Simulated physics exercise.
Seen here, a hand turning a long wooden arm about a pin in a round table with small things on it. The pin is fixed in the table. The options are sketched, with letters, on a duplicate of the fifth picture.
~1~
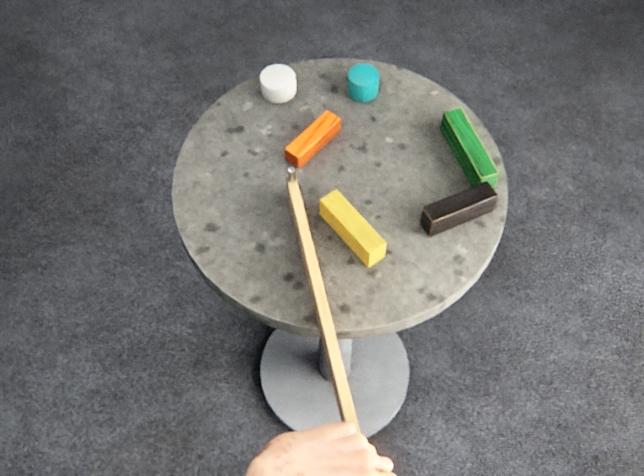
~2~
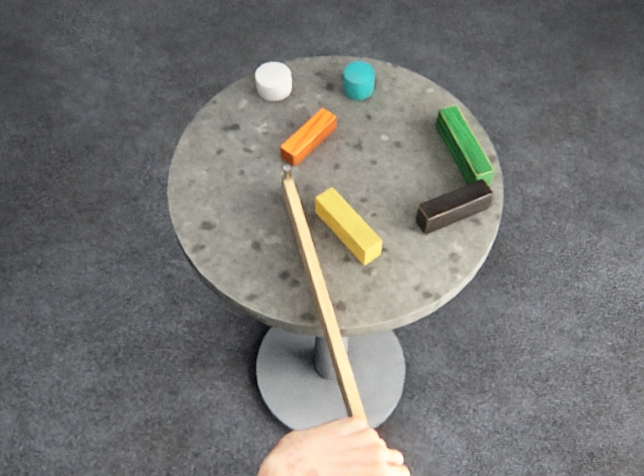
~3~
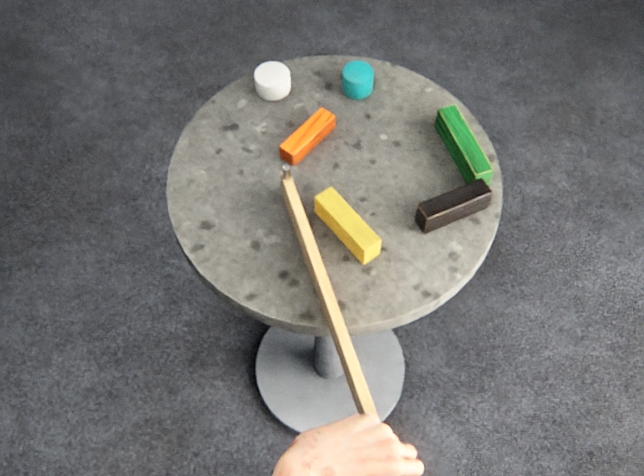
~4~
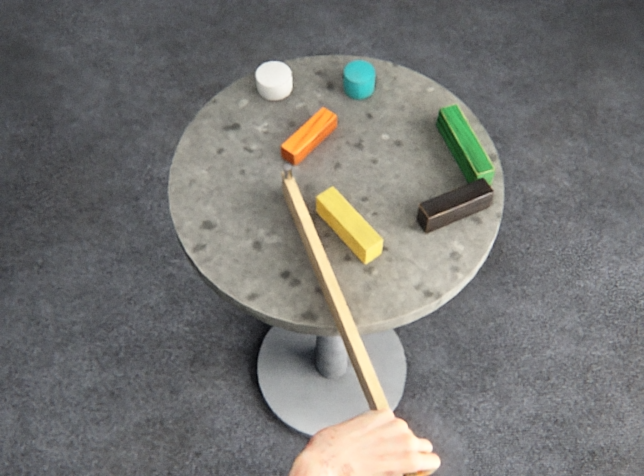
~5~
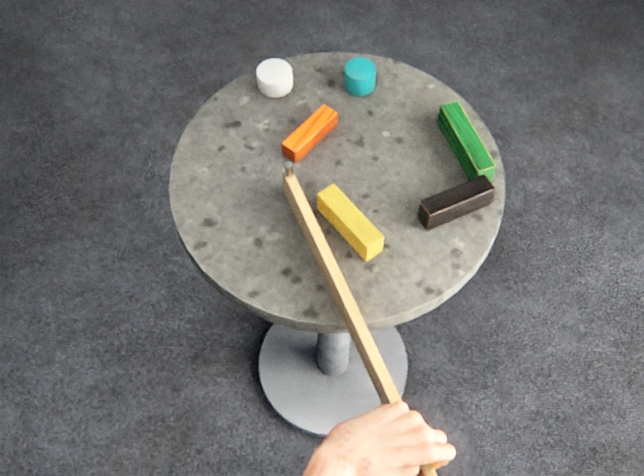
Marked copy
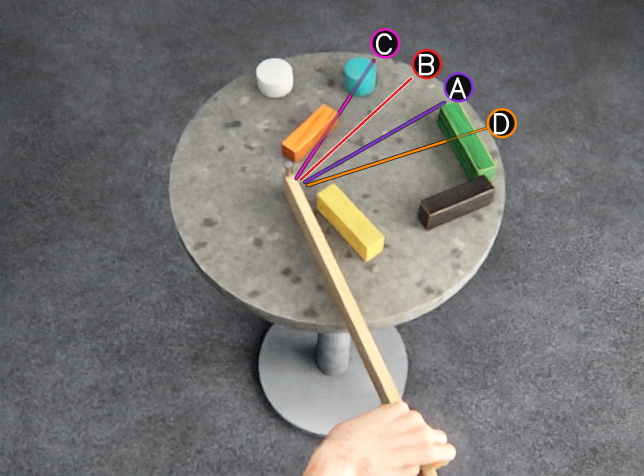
A hand at the bottom holds a long wooden arm that reaches across a round, speckled grey table on a dark grey floor, seen from above at an angle. White and turquoise tins sit at the back, an orange stick and yellow bar near the middle, and green and black pieces at right. The hand swings the arm's near end slightly rightward about its pinned far end, the other objects staying put, while the camera shifts slightly.
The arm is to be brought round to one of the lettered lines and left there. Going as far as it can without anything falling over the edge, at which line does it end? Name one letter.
It should halt at D.
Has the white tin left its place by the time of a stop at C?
By then, no.
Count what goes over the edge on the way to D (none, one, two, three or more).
The count is none.
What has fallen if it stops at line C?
The green stick.
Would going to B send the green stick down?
Yes.
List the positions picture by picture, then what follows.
The first picture shows black bar (458, 209); yellow bar (352, 228); orange stick (313, 139).
The second picture shows arm (316, 273); turquoise tin (359, 81).
The third picture shows arm (320, 272); white tin (272, 81).
The fourth picture shows arm (327, 270); yellow bar (349, 225).
The fifth picture shows arm (332, 266); turquoise tin (360, 77); green stick (466, 143); white tin (275, 78).
On the marked copy, A at (377, 141); B at (359, 127); C at (337, 117); D at (391, 158).
With D. Early on, arm (383, 230); yellow bar (357, 211); white tin (275, 78).
Further on, arm (402, 179); green stick (464, 137); black bar (465, 182).
At the end, arm (392, 142); green stick (442, 81); black bar (441, 126); nothing has fallen.
As for the rest, A drops the green stick; B drops the green stick; C drops the green stick.
